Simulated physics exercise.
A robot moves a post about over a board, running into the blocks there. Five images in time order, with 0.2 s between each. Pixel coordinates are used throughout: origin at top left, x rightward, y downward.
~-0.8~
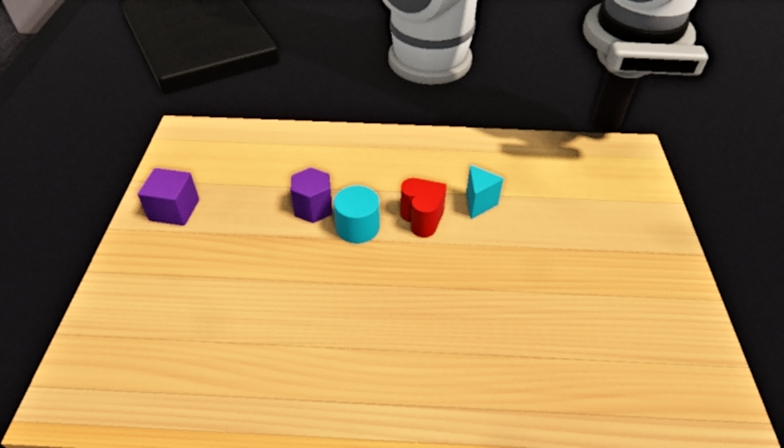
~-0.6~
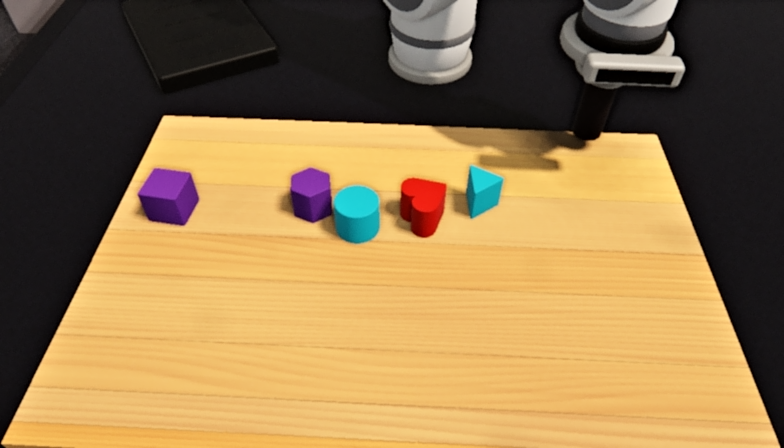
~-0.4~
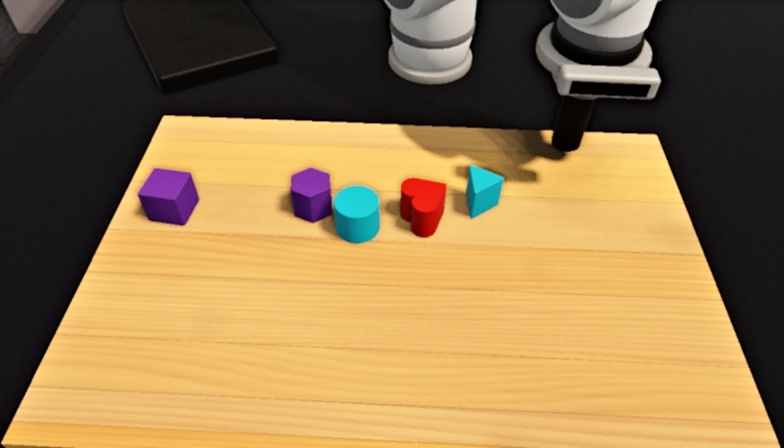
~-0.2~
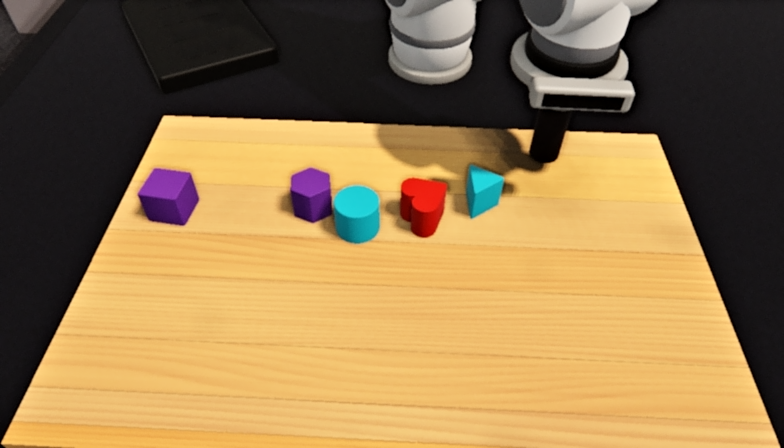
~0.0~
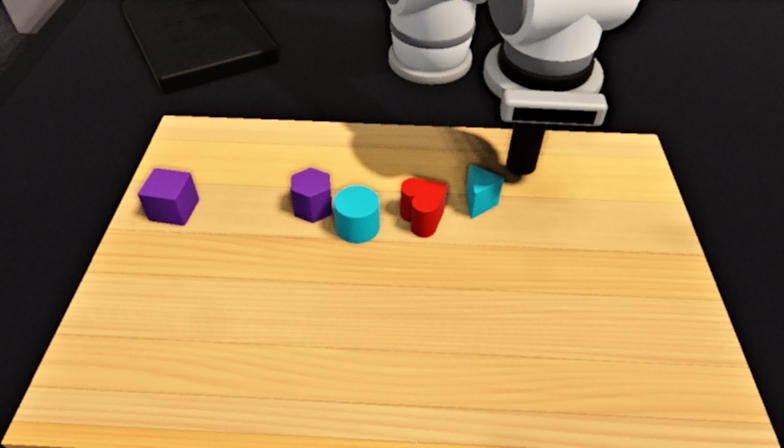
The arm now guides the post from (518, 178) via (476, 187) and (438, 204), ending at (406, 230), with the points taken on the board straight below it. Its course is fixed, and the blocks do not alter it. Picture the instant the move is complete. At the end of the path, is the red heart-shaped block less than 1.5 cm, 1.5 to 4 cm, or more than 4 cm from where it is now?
Distance: Above 4 cm.
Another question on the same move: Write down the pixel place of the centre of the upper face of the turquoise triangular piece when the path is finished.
It sits at (470, 188).
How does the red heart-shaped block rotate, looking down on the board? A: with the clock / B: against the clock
I choose A.
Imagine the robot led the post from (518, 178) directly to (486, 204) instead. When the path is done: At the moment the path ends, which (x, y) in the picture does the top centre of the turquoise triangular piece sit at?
I expect it at (467, 185).
What follows on the original path. One third of the way, post (476, 176); turquoise triangular piece (480, 180), turned 20° anticlockwise.
Two thirds of the way, post (438, 193); red heart-shaped block (418, 197), turned 15° clockwise; turquoise triangular piece (470, 188), turned 75° anticlockwise.
At the end, post (406, 218); turquoise round block (345, 203); red heart-shaped block (381, 223), turned 35° clockwise; turquoise triangular piece (470, 188), turned 75° anticlockwise.
